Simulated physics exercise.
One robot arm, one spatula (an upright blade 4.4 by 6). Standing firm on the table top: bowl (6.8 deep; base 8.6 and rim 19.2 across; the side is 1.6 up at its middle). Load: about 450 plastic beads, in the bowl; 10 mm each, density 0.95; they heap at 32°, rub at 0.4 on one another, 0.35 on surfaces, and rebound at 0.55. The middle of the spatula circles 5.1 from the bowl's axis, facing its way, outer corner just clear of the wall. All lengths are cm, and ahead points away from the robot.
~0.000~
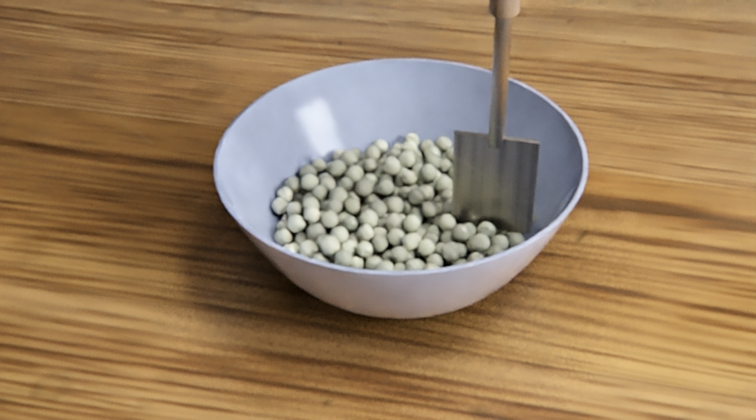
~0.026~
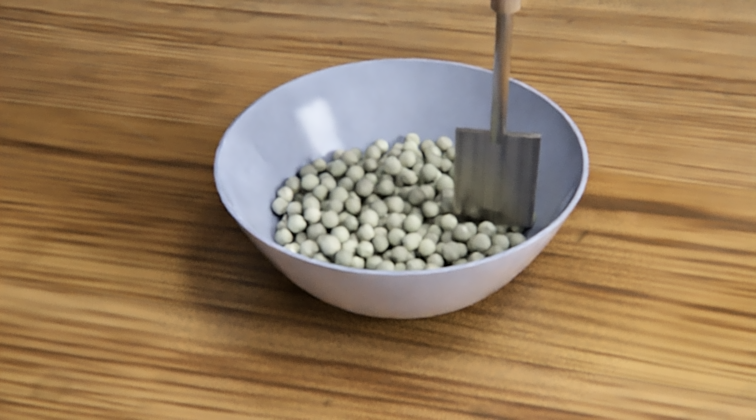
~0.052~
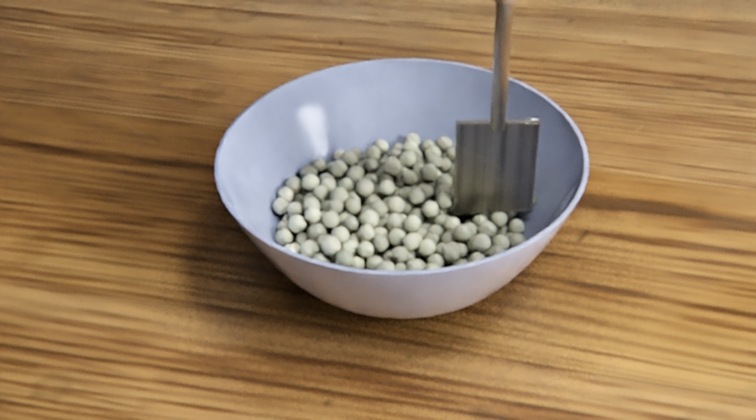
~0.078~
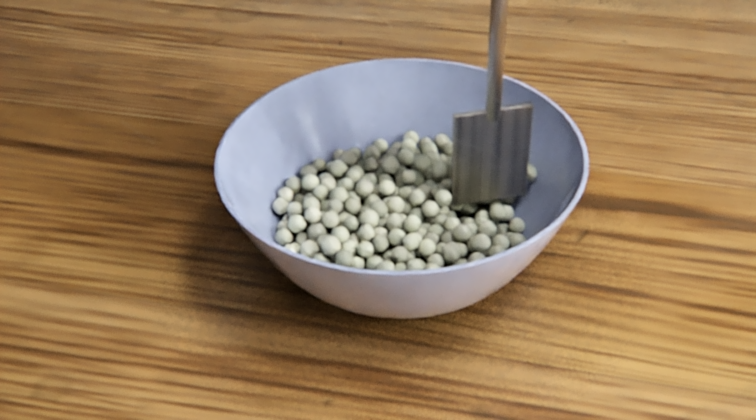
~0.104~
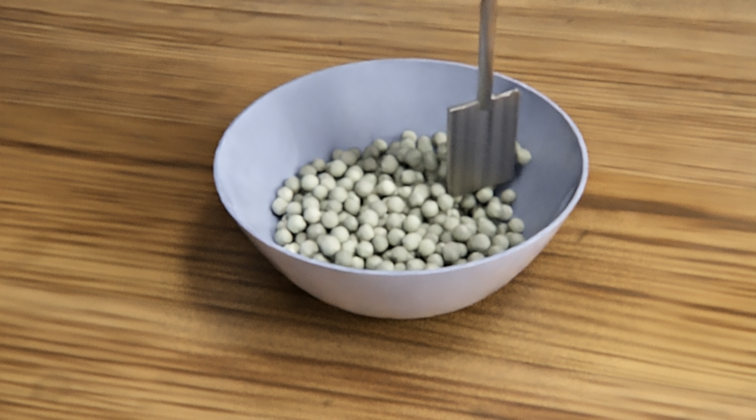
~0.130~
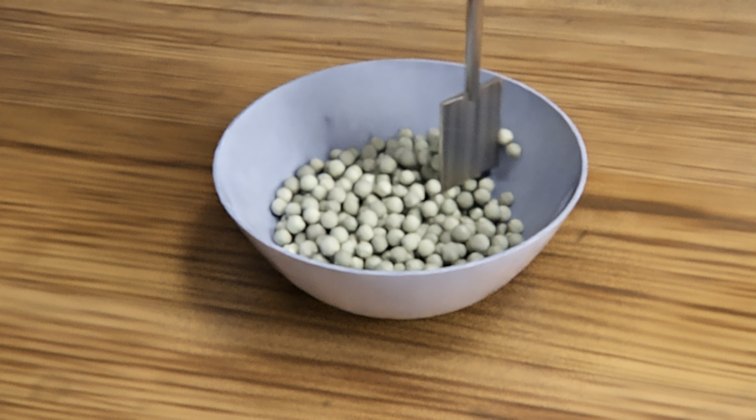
A metal spatula sweeps backward along the right side of a bowl of beads.
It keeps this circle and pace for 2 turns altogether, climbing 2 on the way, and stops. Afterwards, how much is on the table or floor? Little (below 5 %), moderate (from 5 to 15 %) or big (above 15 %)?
On the table or floor the share is little, below 5 %.
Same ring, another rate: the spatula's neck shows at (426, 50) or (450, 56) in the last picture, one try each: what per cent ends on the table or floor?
Some 5 and 0 per cent.
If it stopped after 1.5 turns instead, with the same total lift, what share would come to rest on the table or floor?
In that case some 0 per cent.
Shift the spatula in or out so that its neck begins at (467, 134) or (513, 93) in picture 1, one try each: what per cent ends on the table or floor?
About 0 and 0 per cent.
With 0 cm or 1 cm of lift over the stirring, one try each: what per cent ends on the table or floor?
About 5 and 0 per cent.
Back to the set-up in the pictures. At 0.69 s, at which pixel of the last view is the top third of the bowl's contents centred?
At about (450, 244).
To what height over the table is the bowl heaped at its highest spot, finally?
Roughly 5.0 cm.
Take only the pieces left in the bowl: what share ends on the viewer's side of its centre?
Roughly 50 per cent.
By 0.69 s, 315° round, highest piece 7 above the table; 447 in the bowl.
By 1.26 s, 219° round, highest piece 5 above the table; 447 in the bowl.
By 1.74 s, 0° round, highest piece 5 above the table; 447 in the bowl.
By 2.44 s, 0° round, highest piece 5 above the table; 447 in the bowl.
Final count, 447 in the bowl. That is 0 % on the table or floor.
